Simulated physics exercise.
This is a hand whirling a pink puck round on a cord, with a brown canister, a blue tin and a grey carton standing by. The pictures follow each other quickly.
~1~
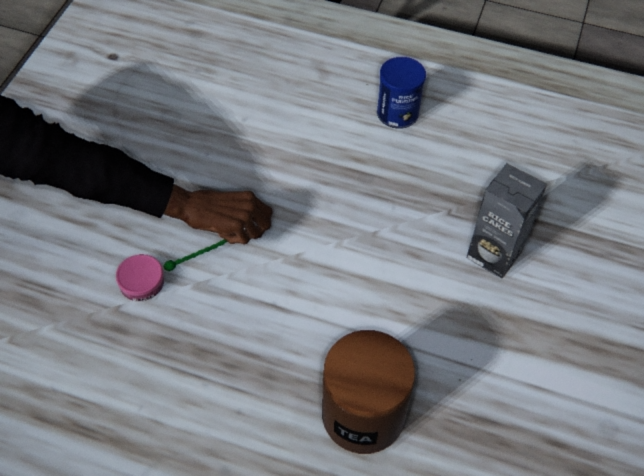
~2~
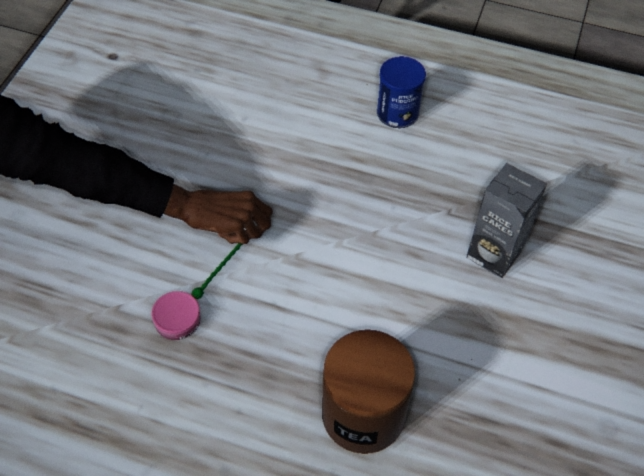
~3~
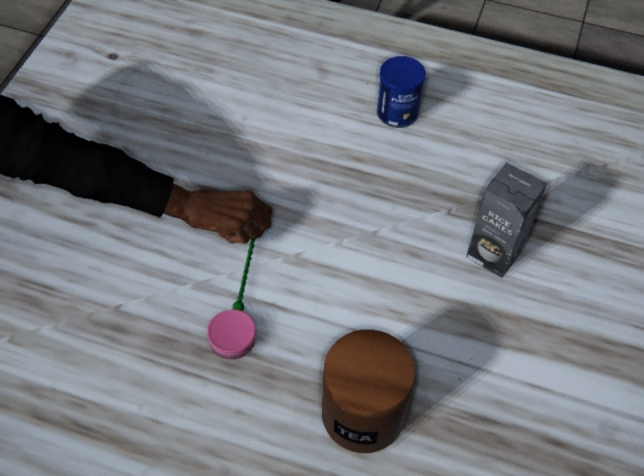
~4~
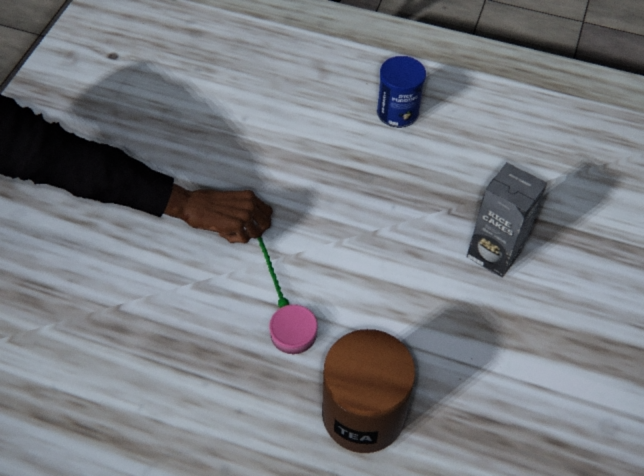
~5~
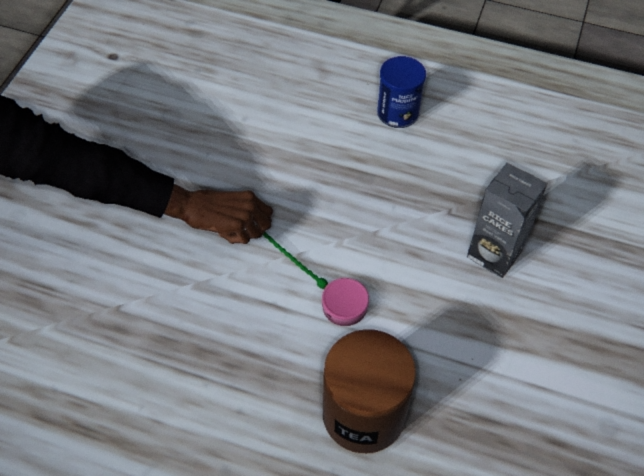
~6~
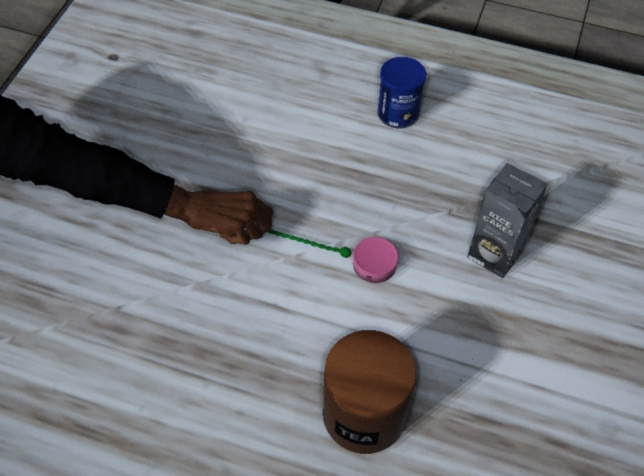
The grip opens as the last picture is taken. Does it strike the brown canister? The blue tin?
Outcome: The brown canister remains clear; the blue tin takes the knock.
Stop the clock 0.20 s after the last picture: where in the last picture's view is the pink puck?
By then it is at (393, 136).
Then, 0.08 s later than the last view, puck near (389, 175).
Then, 0.20 s later than the last view, puck near (394, 136); blue tin pushed aside.
Finally, puck near (394, 136); blue tin tapped. The brown canister escapes it and the blue tin is struck.
